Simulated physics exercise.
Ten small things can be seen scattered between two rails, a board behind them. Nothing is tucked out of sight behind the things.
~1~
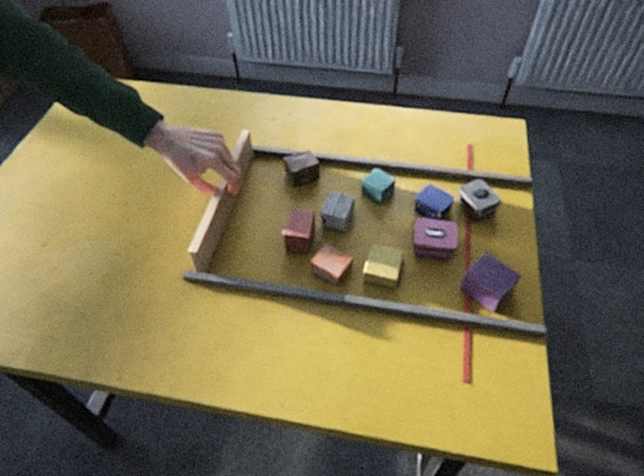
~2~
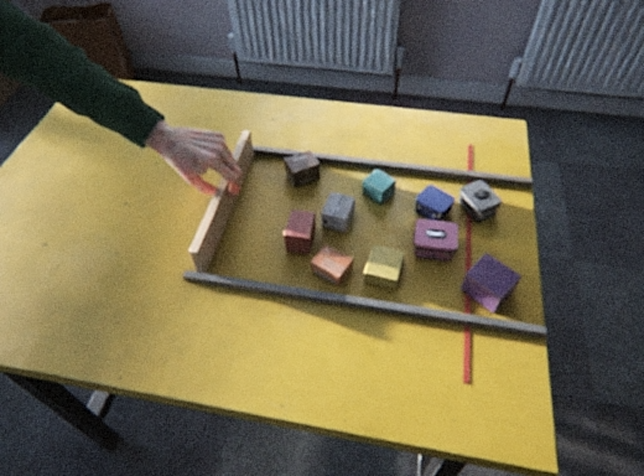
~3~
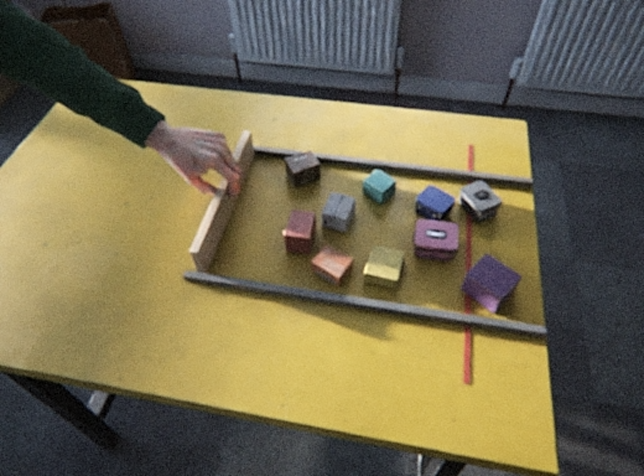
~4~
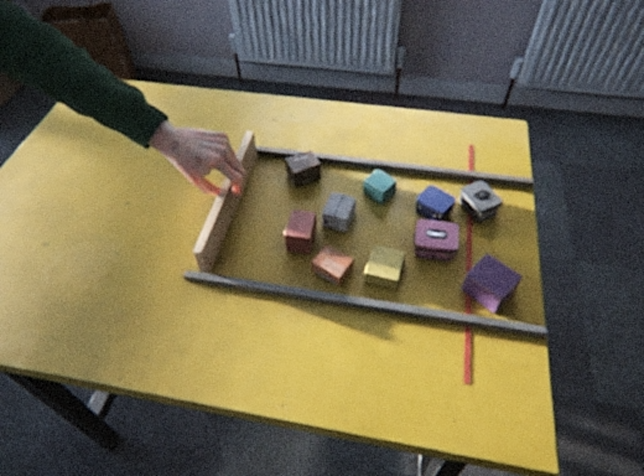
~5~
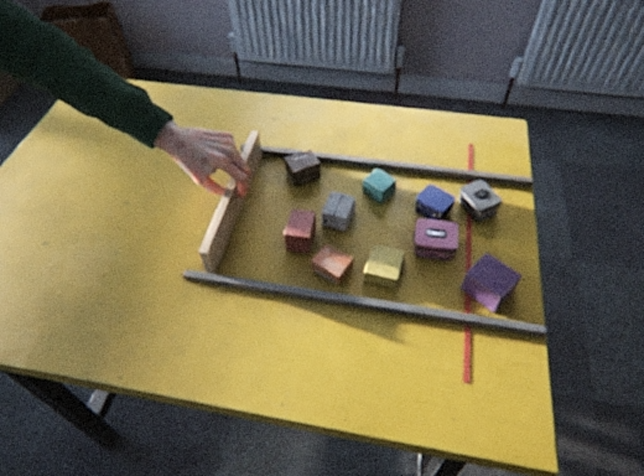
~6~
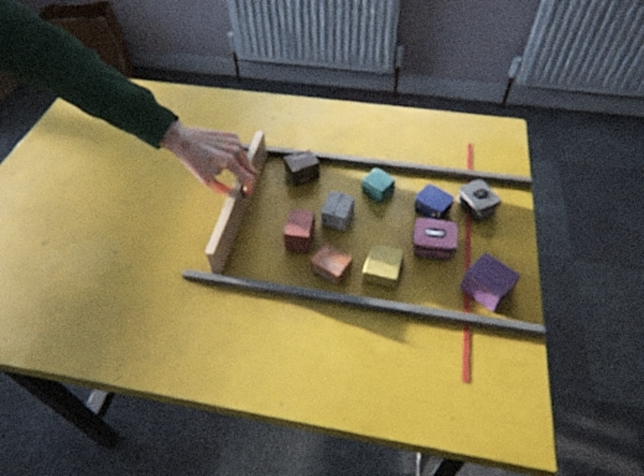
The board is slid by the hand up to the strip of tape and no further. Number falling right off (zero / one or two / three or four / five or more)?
One or two.
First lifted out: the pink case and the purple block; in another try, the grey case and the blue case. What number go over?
The number is 0 for the first case and 1 for the second.
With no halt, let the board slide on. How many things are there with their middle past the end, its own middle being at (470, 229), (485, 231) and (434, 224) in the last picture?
That makes 1, 1, 0.
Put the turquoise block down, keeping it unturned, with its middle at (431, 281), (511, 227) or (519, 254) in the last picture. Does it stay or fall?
One after another, it fails to stay; fails to stay; fails to stay.
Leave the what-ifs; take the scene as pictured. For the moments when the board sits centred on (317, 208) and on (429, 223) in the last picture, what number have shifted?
Answer - first 3, then 10.
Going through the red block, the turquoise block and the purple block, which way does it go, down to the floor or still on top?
Outcome - red block safe, turquoise block safe, purple block gone.
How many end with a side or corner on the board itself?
So the total is 4.
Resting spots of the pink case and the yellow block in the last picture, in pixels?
The pink case stops around (518, 260); the yellow block around (514, 291).
A little later, none off yet; purple block at rest near (489, 282); grey case at rest near (478, 201); pink case at rest near (434, 239).
Next, none off yet; purple block shifted about its own width near (520, 285); grey case moving near (486, 199); pink case shifted about its own width near (482, 253).
When it is over, the number that fall off is one or two; down, purple block.
